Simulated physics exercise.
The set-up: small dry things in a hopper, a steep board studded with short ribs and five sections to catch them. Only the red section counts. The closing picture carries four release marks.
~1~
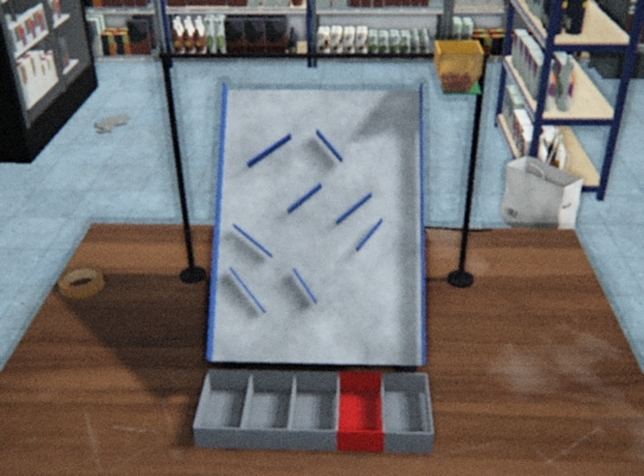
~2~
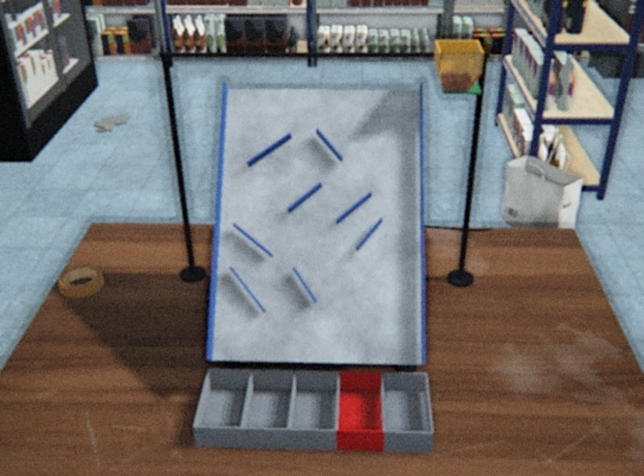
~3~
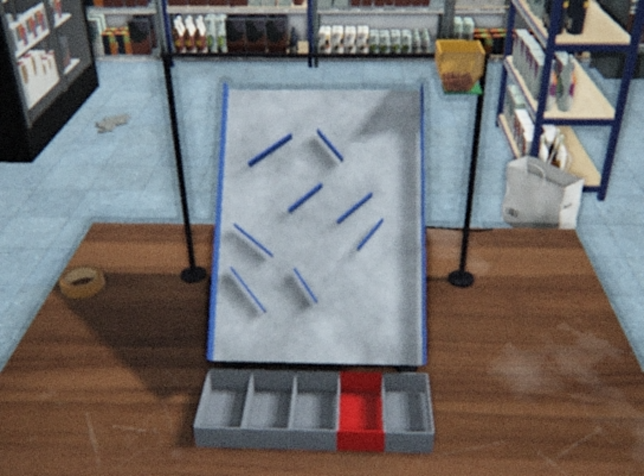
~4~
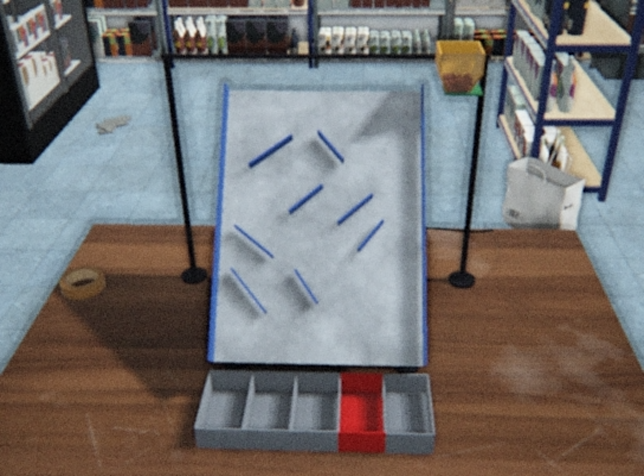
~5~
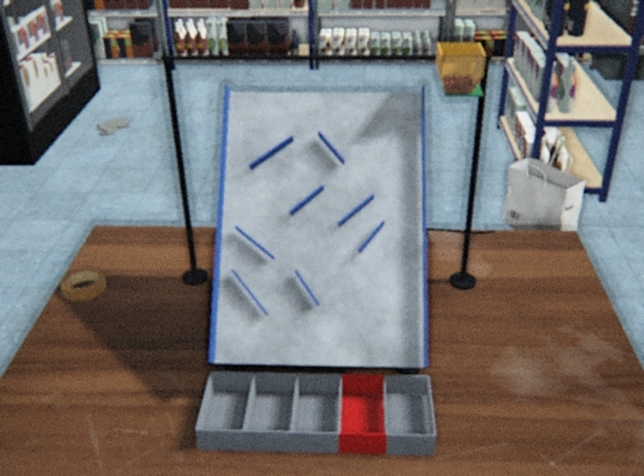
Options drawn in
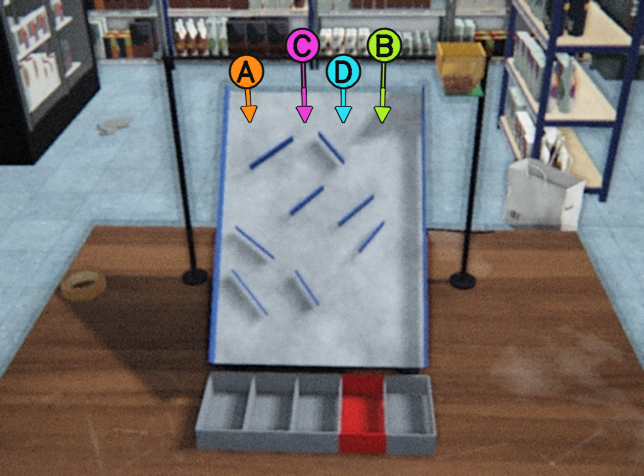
In a shop, a ribbed board stands above a tray with one red section, nothing moving.
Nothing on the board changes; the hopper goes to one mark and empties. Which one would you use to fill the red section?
It is D.
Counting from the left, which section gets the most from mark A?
The first.
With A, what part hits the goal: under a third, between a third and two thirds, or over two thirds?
Under a third.
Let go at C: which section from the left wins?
It is the second one.
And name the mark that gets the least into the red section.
Here it is mark A.
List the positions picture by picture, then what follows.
The first picture shows hopper at (456, 81), clay pellets, door shut.
The second picture shows ribs (247, 163) to (290, 133), (317, 129) to (342, 157), (287, 209) to (321, 183).
The third picture shows ribs (337, 221) to (372, 192), (234, 224) to (271, 254), (358, 248) to (383, 218).
The fourth picture shows ribs (231, 268) to (265, 312), (295, 269) to (317, 302).
The fifth picture shows red section at (363, 442), number 4 of 5 from the left.
On the marked copy, mark A meets the board at (249, 116); mark B meets the board at (382, 116); mark C meets the board at (304, 116); mark D meets the board at (343, 116).
If A is chosen, a stray few in the red section, most in other sections, a small part outside the box.
If B is chosen, about a quarter in the red section, about two thirds in other sections, a small part outside the box.
If C is chosen, a small part in the red section, most in other sections, a small part outside the box.
If D is chosen, about two thirds in the red section, about a third in other sections, a stray few outside the box.
